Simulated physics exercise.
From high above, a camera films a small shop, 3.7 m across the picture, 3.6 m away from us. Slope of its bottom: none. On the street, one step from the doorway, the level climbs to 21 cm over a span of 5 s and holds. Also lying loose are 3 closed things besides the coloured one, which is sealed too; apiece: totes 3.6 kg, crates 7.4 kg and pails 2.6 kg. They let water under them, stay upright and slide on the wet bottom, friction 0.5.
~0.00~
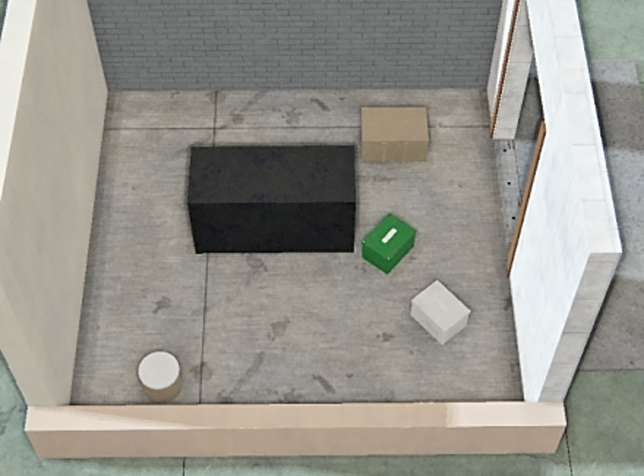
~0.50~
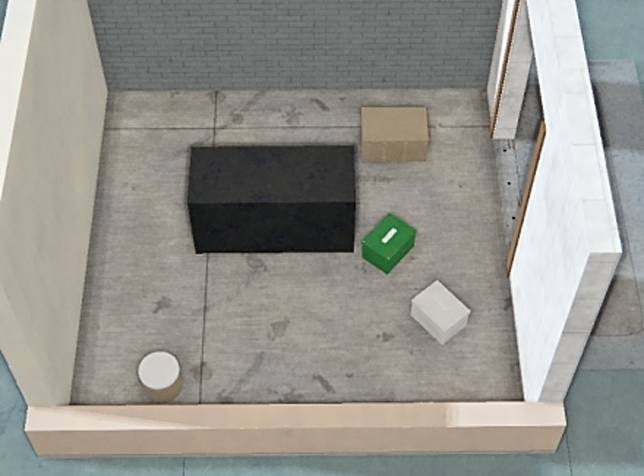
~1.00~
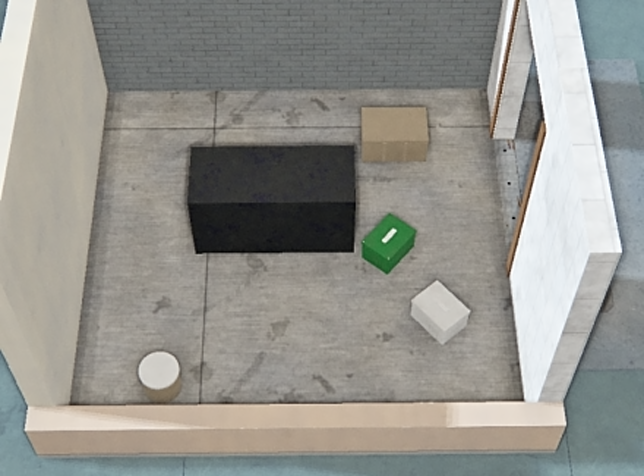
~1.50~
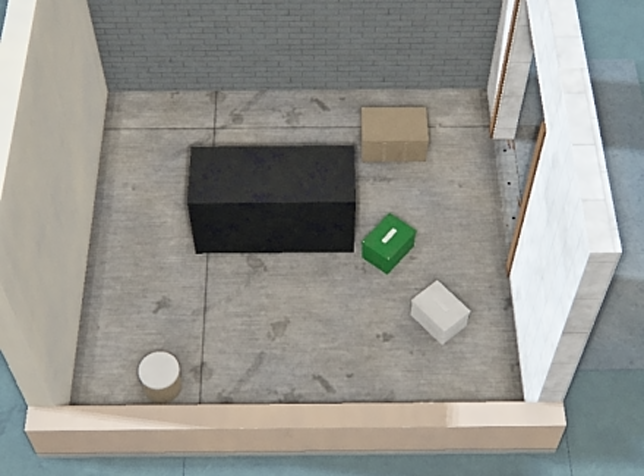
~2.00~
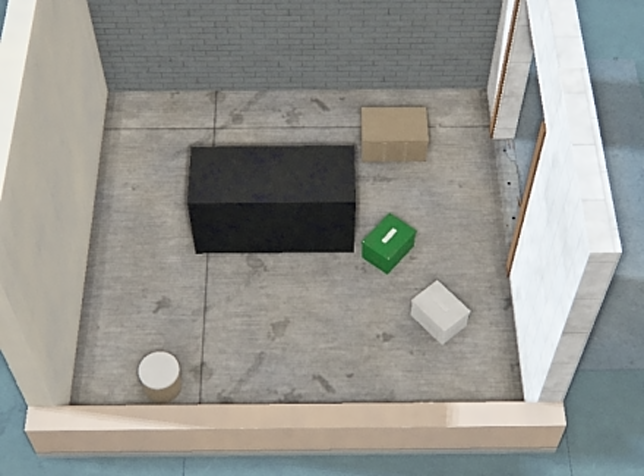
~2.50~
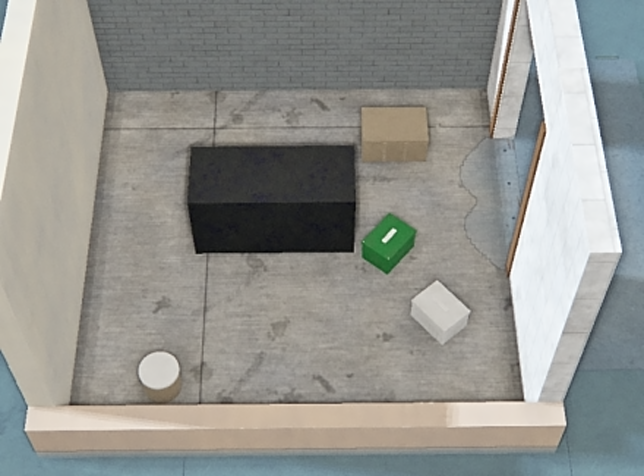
Bluish water spreads over the ground outside a small, open-topped shop, gradually covering the grey paving beyond the right-hand wall. It then slips through the doorway and forms a shallow, uneven-edged patch on the concrete floor, while the green tote, the pale containers and the large black block stay still.
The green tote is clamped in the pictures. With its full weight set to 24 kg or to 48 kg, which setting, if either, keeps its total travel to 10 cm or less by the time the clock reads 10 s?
Looks to me like only the heavy option works.
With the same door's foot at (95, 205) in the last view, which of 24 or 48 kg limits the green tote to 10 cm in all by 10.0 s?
If so, then the first option suffices.
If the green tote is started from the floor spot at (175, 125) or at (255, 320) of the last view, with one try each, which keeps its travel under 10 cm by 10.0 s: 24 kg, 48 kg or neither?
Try by try, any option works; any option works.
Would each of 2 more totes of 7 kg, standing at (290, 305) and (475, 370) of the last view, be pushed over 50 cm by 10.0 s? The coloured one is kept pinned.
In that order: Within it, within it.
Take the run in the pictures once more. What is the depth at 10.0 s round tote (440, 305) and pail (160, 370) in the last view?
Some 5 cm at the first, some 17 cm at the second.
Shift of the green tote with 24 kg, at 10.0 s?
Displacement near 30 cm.
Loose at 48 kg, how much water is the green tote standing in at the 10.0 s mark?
Depth: Approx. 13 cm.
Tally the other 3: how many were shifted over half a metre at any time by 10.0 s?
Counting them up, I find 3.
After 3.5 s the green tote would be 0 cm from its start with 24 kg and 0 cm from its start with 48 kg; 1 cm of water round it then.
After 4.5 s the green tote would be 0 cm from its start with 24 kg and 0 cm from its start with 48 kg; 7 cm of water round it then.
After 7.0 s the green tote would be 18 cm from its start with 24 kg and 0 cm from its start with 48 kg; 12 cm of water round it then.
After 10.0 s the green tote would be 30 cm from its start with 24 kg and 0 cm from its start with 48 kg; 13 cm of water round it then.
